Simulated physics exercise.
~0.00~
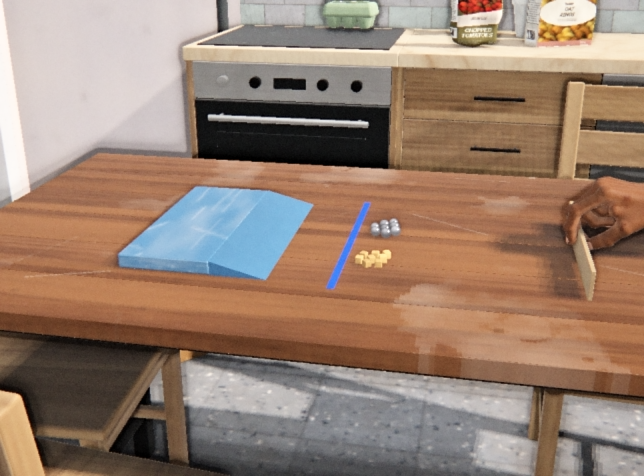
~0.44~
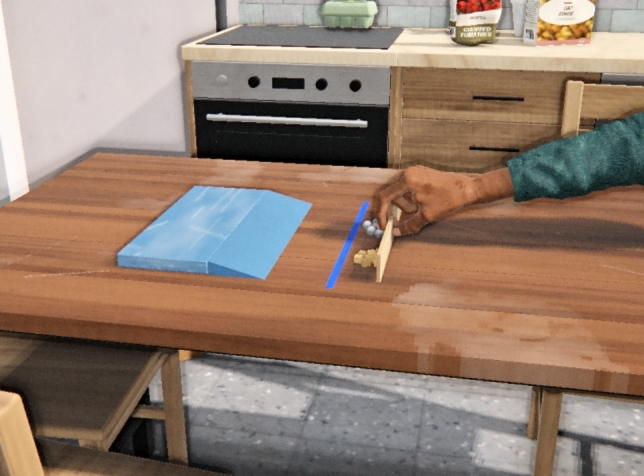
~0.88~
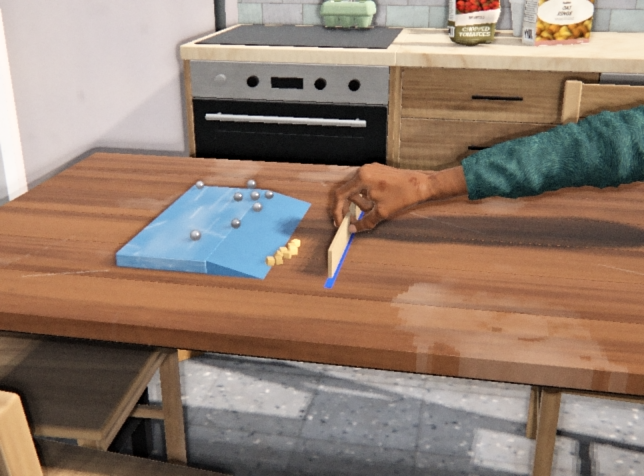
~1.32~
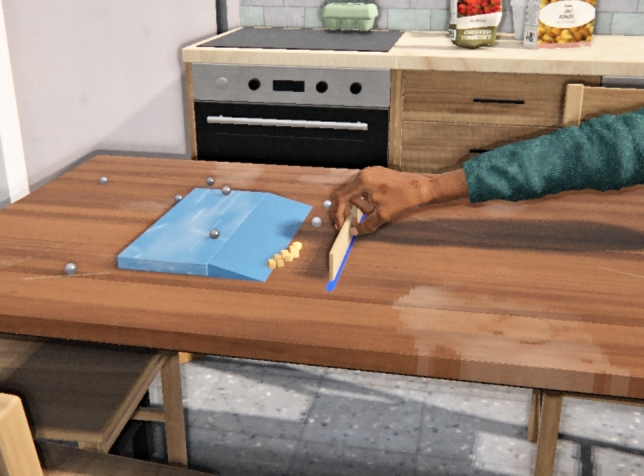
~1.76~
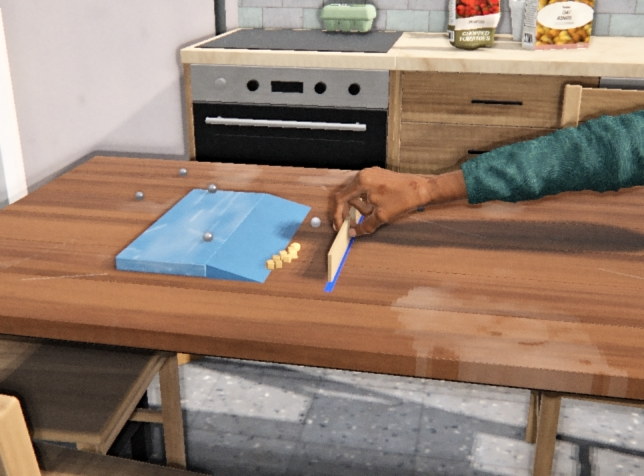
At the start, a hand holds a piece of card upright at the right of a wooden table, with a line of blue tape, small silvery balls, yellowish chunks and a low blue ramp to its left. The hand slides the card left until it reaches both lots. It pushes them onward and stops at the tape. The balls roll on and scatter up over the ramp, while the chunks halt together near its foot. Finally, most balls have gone over the top, a few remain in view, one lies near the card, and the chunks stay short of the top.
